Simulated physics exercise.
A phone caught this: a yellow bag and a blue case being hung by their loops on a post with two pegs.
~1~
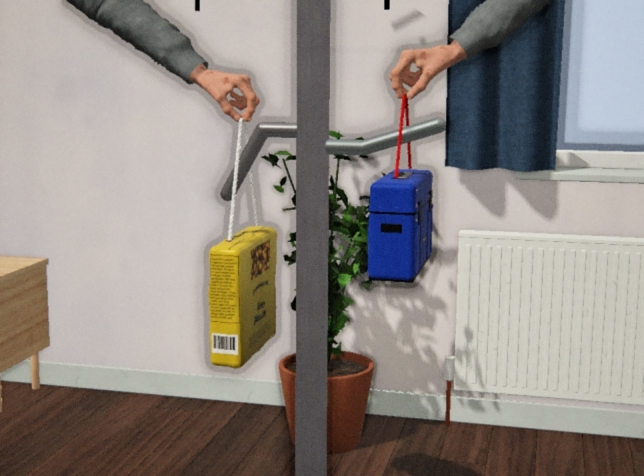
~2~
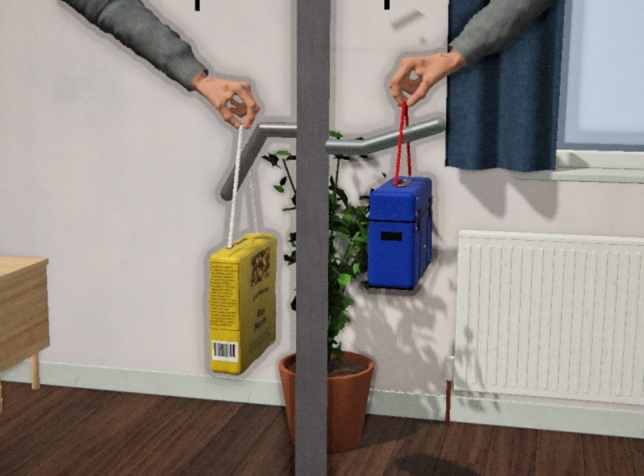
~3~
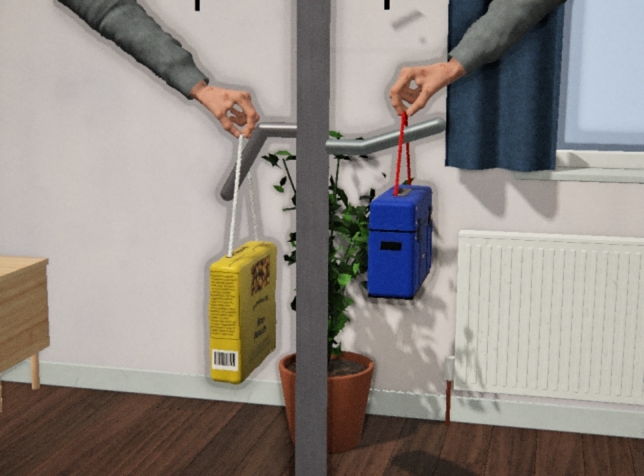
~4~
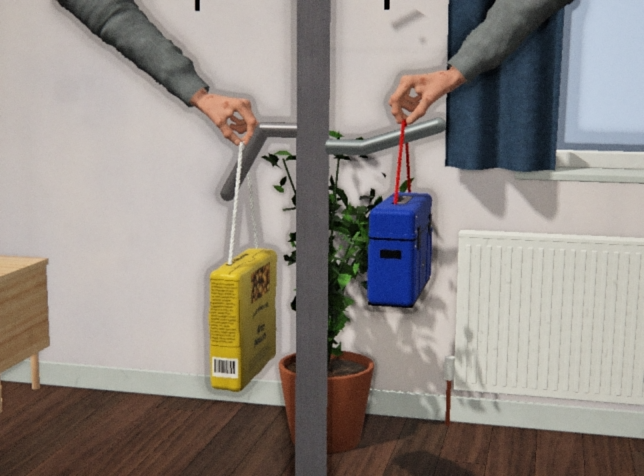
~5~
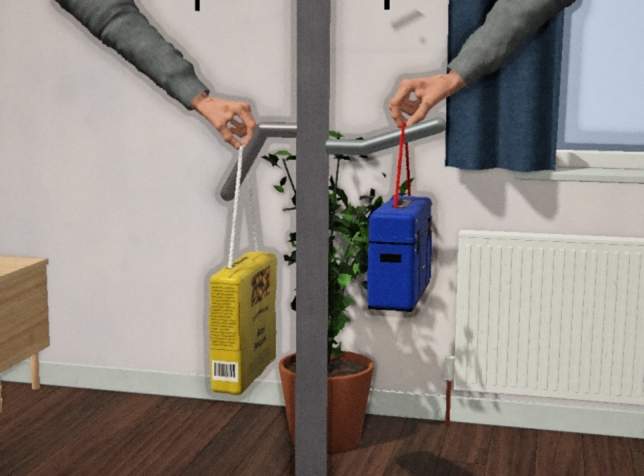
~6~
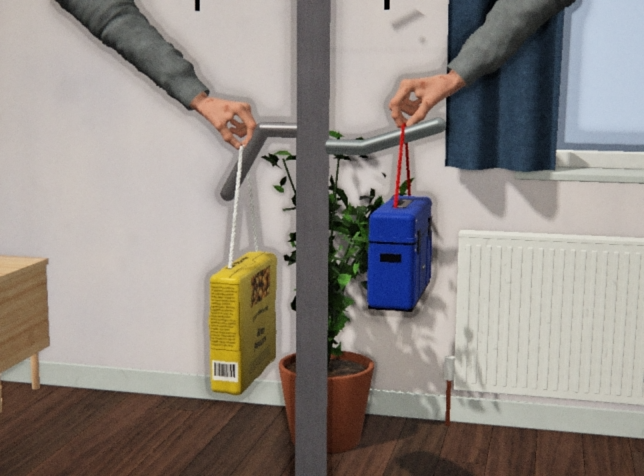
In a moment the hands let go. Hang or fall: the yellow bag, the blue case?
The yellow bag falls away. The blue case does not fall.
Then, 0.36 s later than the last view, yellow bag on the floor; blue case hanging from its loop near (400, 252).
Then, 0.66 s later than the last view, yellow bag on the floor; blue case hanging from its loop near (397, 253).
Finally, yellow bag on the floor; blue case hanging from its loop near (396, 253). The yellow bag slips off its peg and the blue case holds on.
